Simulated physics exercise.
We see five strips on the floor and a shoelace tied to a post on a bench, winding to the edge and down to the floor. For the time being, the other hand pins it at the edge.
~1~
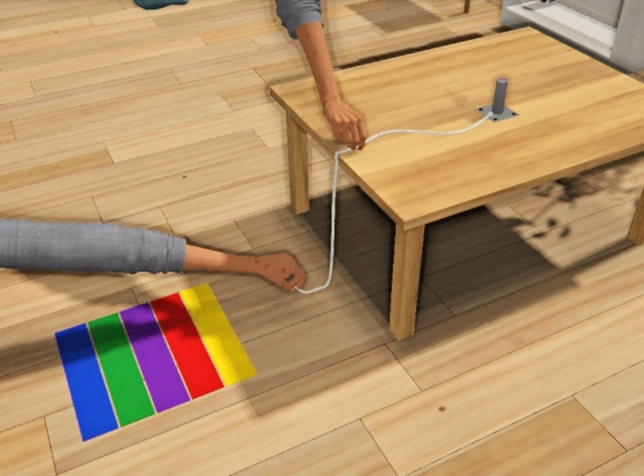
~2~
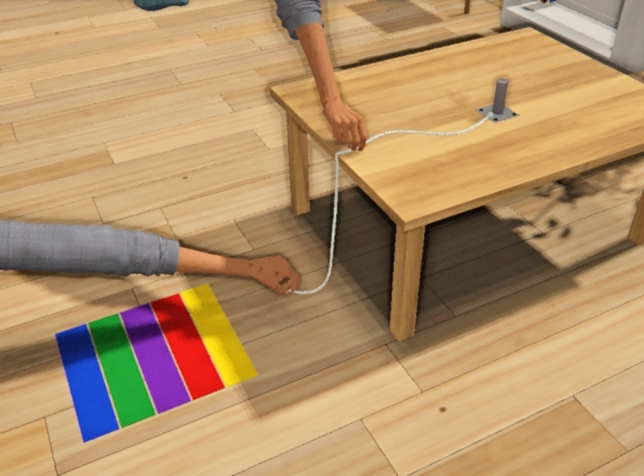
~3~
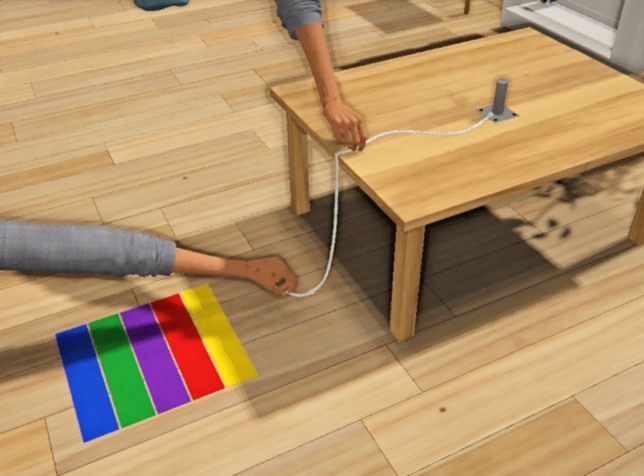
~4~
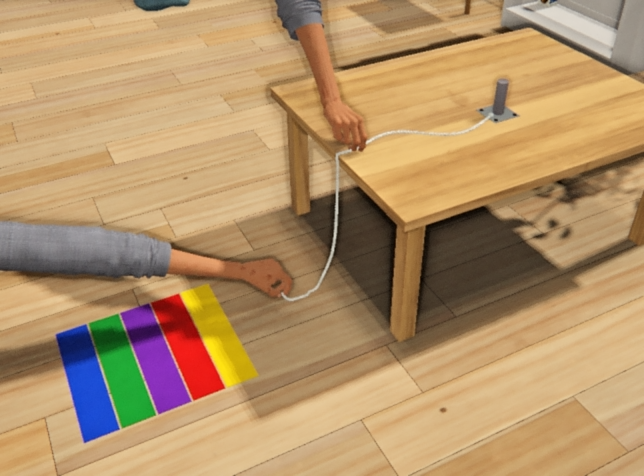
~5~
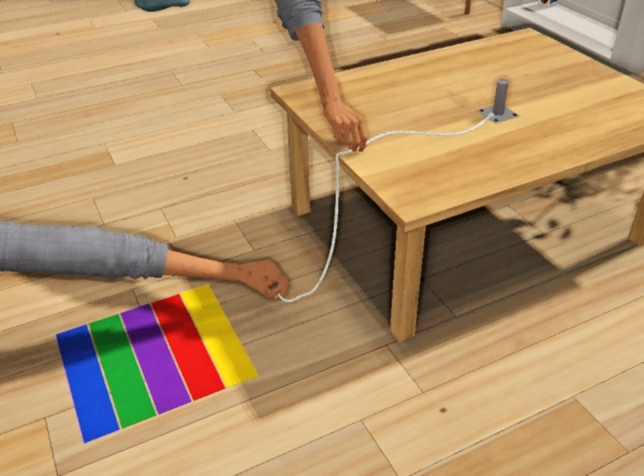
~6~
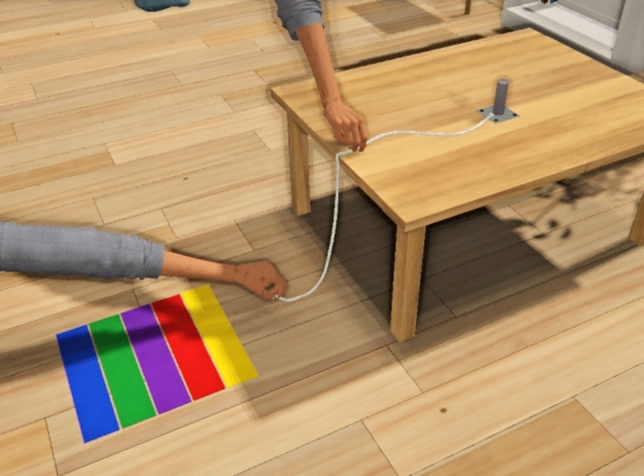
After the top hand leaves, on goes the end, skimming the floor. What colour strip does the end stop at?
Red.
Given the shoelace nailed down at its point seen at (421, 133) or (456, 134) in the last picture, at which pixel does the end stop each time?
Try one gives about (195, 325); try two, about (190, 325).
A little later, end near (234, 310); short of the strips.
Next, end near (203, 321); over yellow.
When it is tight, end near (185, 327); over red. It halts on the red strip.
